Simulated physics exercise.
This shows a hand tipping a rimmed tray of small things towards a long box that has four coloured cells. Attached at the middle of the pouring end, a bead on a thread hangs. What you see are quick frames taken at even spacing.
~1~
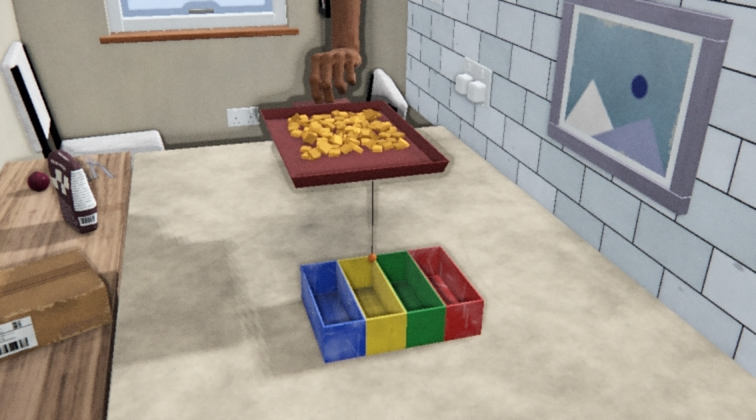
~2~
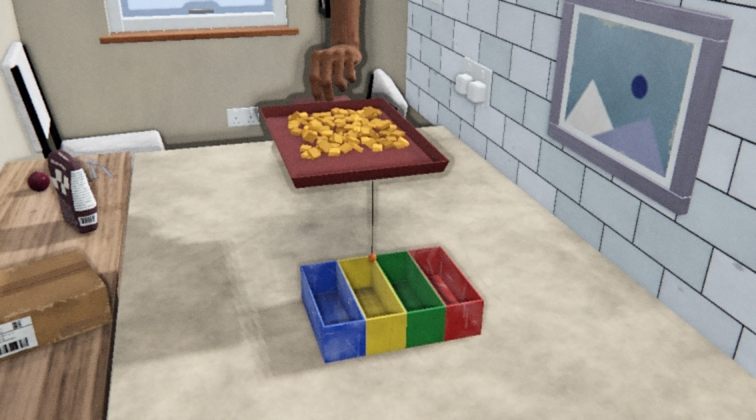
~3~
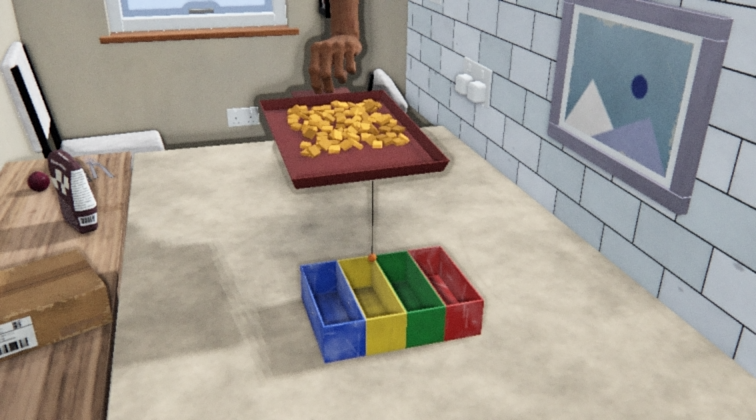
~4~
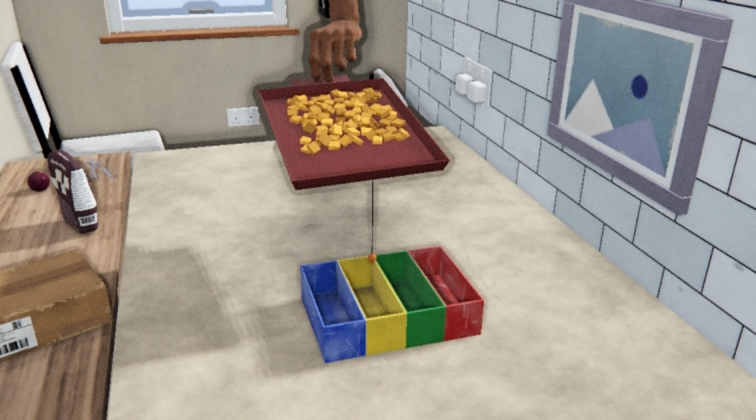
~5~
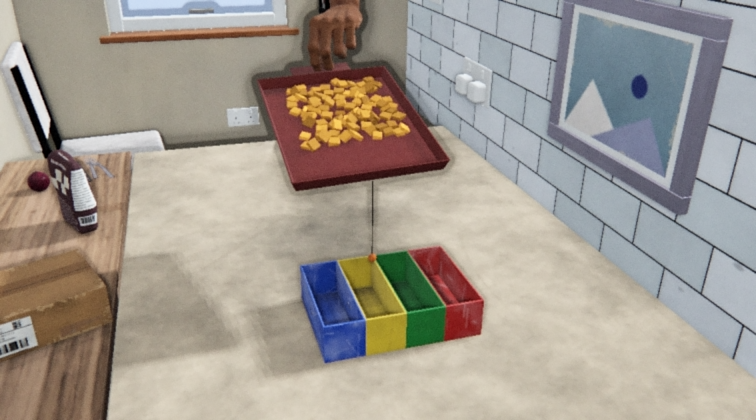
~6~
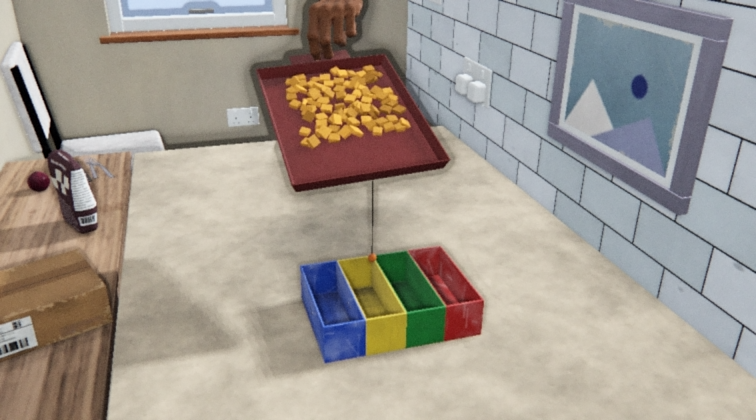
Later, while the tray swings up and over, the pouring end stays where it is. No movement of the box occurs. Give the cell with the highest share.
Highest share: The blue cell.
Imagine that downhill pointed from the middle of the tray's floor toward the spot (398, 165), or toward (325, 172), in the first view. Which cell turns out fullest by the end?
In order, it comes out as the red one and the cell in blue.
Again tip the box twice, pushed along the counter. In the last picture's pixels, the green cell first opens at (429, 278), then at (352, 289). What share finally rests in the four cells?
Result: 60 % and 90 %.
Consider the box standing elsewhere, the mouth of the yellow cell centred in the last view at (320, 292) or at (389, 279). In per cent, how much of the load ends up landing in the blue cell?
Trial 1 around 10 percent, trial 2 around 30 percent.
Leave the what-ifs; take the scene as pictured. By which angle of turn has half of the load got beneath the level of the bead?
Tilt: Around 85 degrees.
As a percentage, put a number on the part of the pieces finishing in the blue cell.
Result: Near 50 %.
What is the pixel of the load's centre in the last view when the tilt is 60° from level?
I'd mark it close to (347, 165).
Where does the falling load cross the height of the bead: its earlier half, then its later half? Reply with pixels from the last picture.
Early-half point (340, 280); late-half point (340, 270).
Soon, tray tipped steeply; nearly all on the tray; a small part falling or outside the box.
A while on, tray tipped right over; about a quarter on the tray; about a third in the blue cell; about a quarter in the yellow cell; a small part in the green cell; a stray few in the red cell; about a quarter falling or outside the box.
Towards the end, tray tipped past a quarter turn; about half in the blue cell; about a quarter in the yellow cell; a small part in the green cell; a stray few in the red cell; a small part falling or outside the box.
Finally, tray tipped past a quarter turn; about half in the blue cell; about a quarter in the yellow cell; a small part in the green cell; a stray few in the red cell; a small part outside the box.
